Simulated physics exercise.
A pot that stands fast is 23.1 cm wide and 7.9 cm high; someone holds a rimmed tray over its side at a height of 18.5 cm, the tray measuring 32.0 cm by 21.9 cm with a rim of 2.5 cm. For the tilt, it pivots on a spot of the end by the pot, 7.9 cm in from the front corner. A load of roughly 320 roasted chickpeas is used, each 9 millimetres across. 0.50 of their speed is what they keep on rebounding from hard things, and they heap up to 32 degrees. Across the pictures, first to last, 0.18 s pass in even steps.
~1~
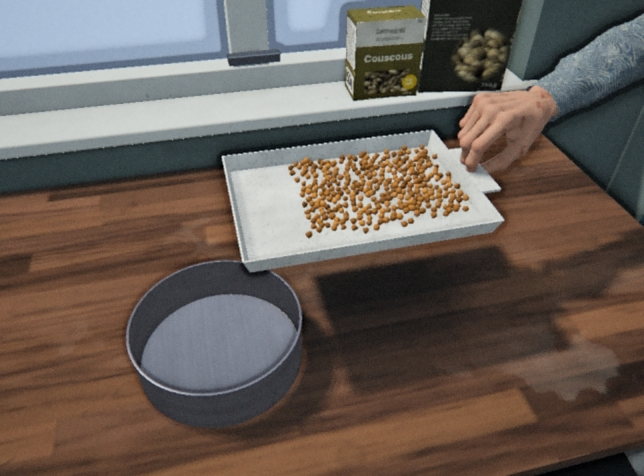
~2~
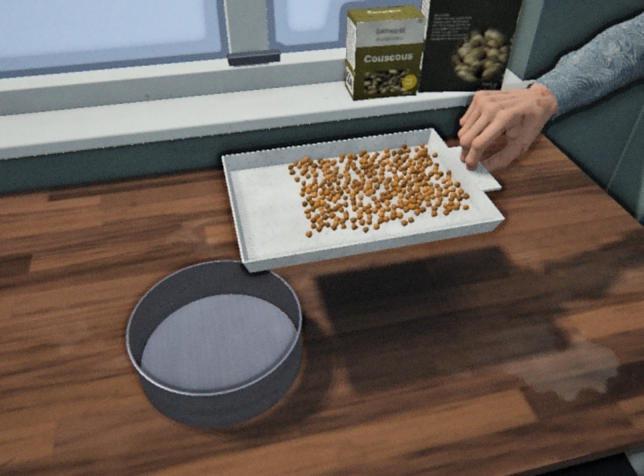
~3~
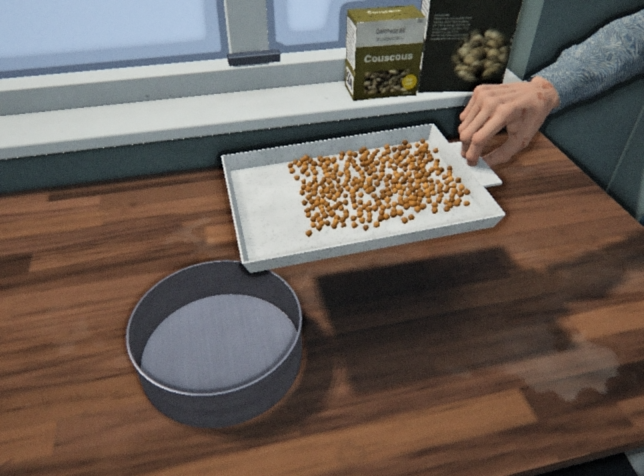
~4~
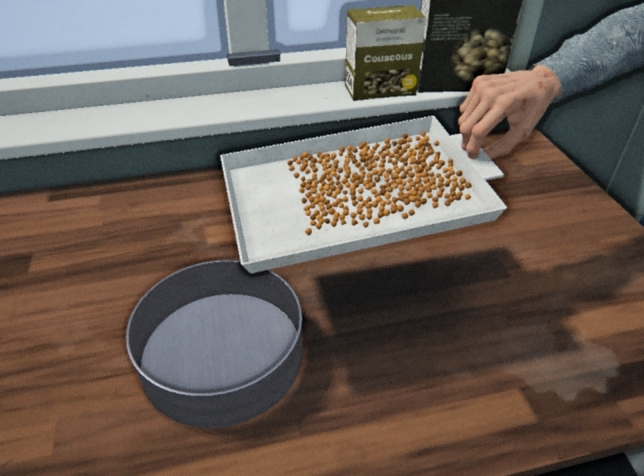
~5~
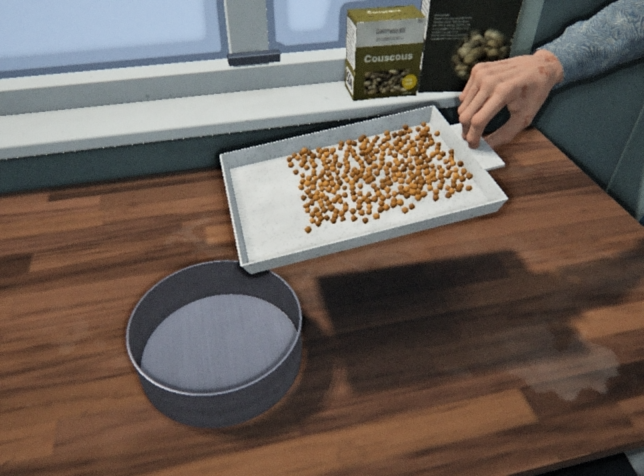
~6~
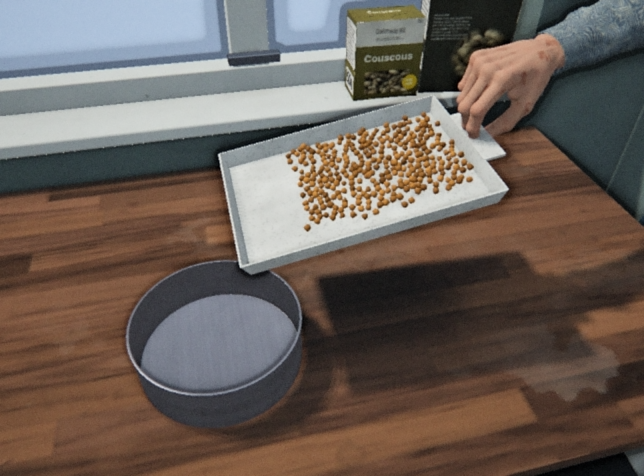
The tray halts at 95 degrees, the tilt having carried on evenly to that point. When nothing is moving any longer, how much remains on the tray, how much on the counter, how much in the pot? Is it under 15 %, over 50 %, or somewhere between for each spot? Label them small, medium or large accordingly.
Tray - small, counter - small, pot - large.
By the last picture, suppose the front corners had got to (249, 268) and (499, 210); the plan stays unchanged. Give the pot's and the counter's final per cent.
The pot gets 70 and the counter 30.
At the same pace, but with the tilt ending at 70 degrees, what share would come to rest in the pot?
Around 50 in a hundred.
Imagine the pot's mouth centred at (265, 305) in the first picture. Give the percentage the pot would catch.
85 %.
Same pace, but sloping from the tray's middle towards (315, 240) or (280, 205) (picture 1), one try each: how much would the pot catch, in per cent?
About 100 per cent on the first try and 45 per cent on the second.
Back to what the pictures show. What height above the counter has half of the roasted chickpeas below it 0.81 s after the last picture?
Roughly 18 centimetres.
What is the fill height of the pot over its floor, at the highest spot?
It reaches roughly 2.0 cm.
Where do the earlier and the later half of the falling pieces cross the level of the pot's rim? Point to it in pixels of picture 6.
At roughly (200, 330) first, later on at (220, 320).
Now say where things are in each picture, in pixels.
Tray tilt 0 degrees, front corners at (249, 257) and (496, 217); middle of the pieces at (377, 187); pot at (216, 320), in the first picture.
Tray tilt 0 degrees, front corners at (249, 257) and (496, 216); middle of the pieces at (377, 187), in the second picture.
Tray tilt 2 degrees, front corners at (248, 258) and (497, 212); middle of the pieces at (377, 184), in the third picture.
Tray tilt 4 degrees, front corners at (248, 258) and (498, 205), lowest corner left front; middle of the pieces at (377, 179), in the fourth picture.
Tray tilt 7 degrees, front corners at (247, 260) and (499, 196), lowest corner left front; middle of the pieces at (377, 173), in the fifth picture.
Tray tilt 10 degrees, front corners at (246, 261) and (500, 187), lowest corner left front; middle of the pieces at (376, 167); pot at (216, 320), in the sixth picture.
Then, 0.49 s after the last picture, tilt 51 degrees; the tray holds 100 %, the pot 0 %.
Then, 0.81 s after the last picture, tilt 77 degrees; the tray holds 55 %, the pot 35 %.
Then, 1.23 s after the last picture, tilt 95 degrees; the tray holds 10 %, the pot 80 %.
In the end, tray 0 %, counter 0 %, pot 100 %.
